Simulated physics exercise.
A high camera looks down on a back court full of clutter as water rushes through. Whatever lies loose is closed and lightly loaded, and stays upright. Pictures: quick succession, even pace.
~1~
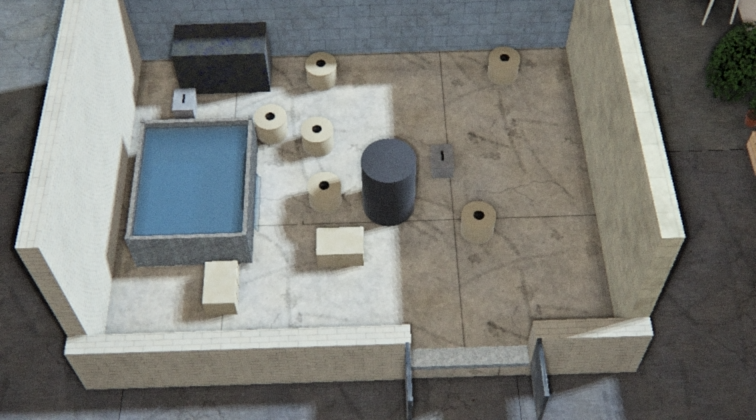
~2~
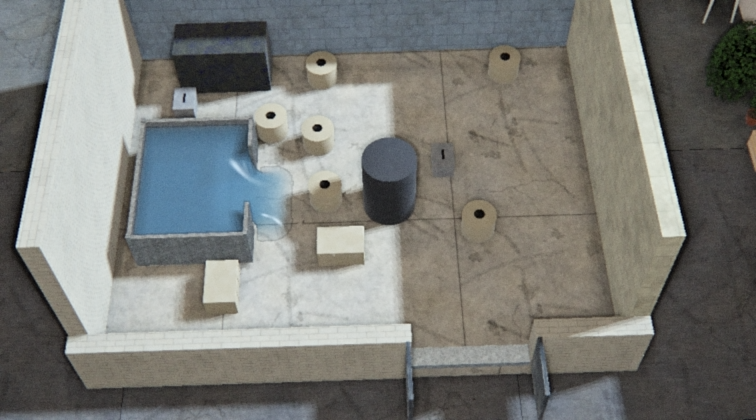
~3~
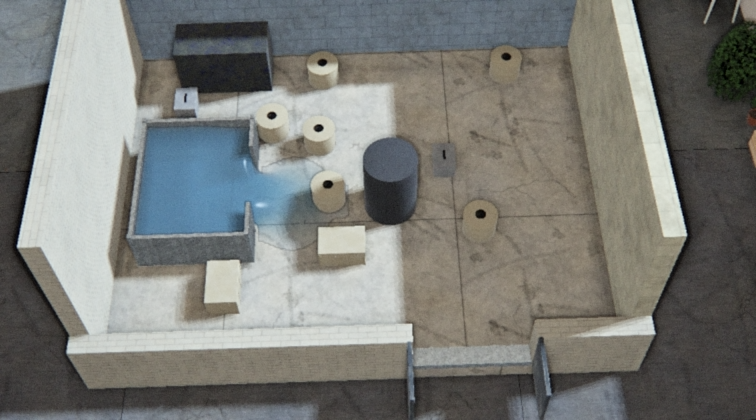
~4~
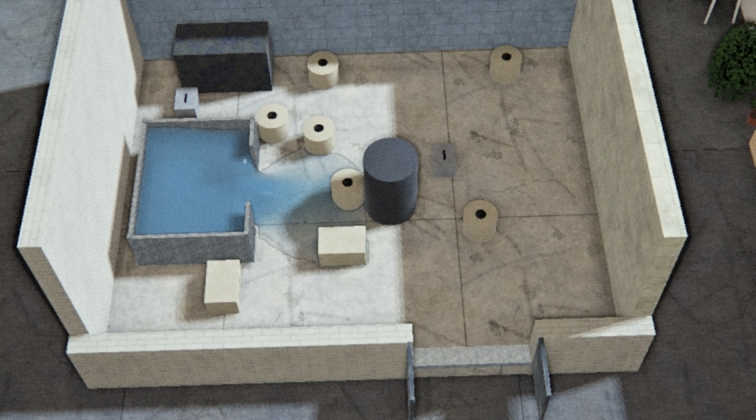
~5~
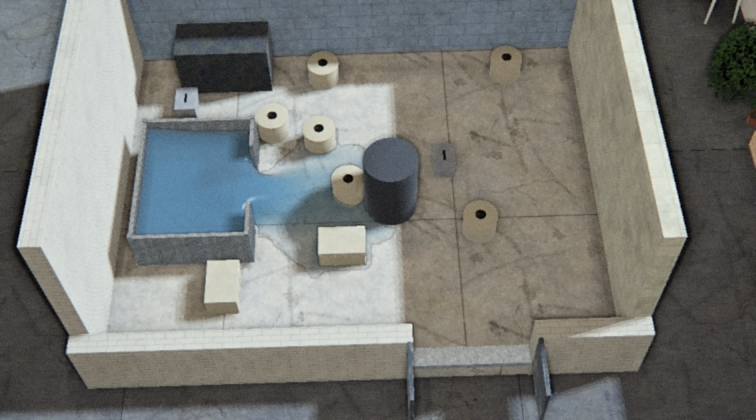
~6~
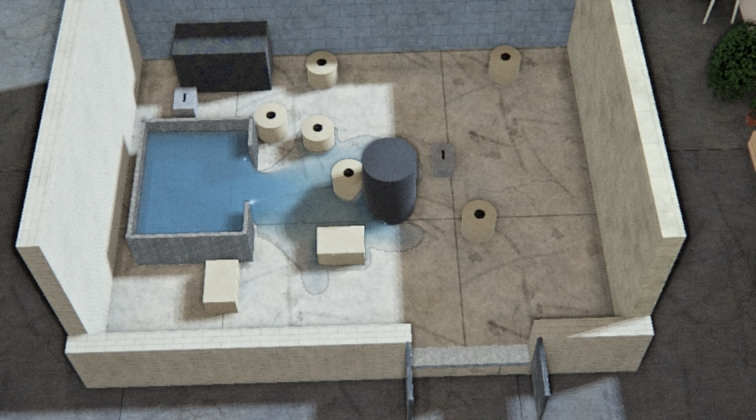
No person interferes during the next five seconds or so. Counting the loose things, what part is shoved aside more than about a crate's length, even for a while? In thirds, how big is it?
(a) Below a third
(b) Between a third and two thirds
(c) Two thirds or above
Between a third and two thirds (b).
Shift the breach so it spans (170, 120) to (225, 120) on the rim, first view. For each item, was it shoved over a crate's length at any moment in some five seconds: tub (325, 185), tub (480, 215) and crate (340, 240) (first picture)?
In turn: Less than that, never so far, short of that.
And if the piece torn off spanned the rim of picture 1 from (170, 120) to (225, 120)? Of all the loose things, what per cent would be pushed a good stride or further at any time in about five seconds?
About 50 per cent.
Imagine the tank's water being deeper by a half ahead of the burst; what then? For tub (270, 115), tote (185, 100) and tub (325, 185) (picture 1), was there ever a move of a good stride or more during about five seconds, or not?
Fell short, fell short, went the distance.
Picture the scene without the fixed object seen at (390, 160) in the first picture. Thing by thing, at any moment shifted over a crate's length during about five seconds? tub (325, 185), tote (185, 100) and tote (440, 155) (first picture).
Going through them in order: First got well clear, second kept nearby, third got well clear.
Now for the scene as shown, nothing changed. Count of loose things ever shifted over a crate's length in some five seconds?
You get 4.
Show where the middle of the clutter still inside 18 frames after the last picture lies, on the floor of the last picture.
Around pixel (377, 155).
A moment on, 1 of 10 are well off their spots; 1 afloat.
Next, 3 of 10 are well off their spots; 1 afloat.
Later, 4 of 10 are well off their spots; 2 afloat.
In the end, 4 of 10 are well off their spots, and 4 have been at some point; 3 afloat.
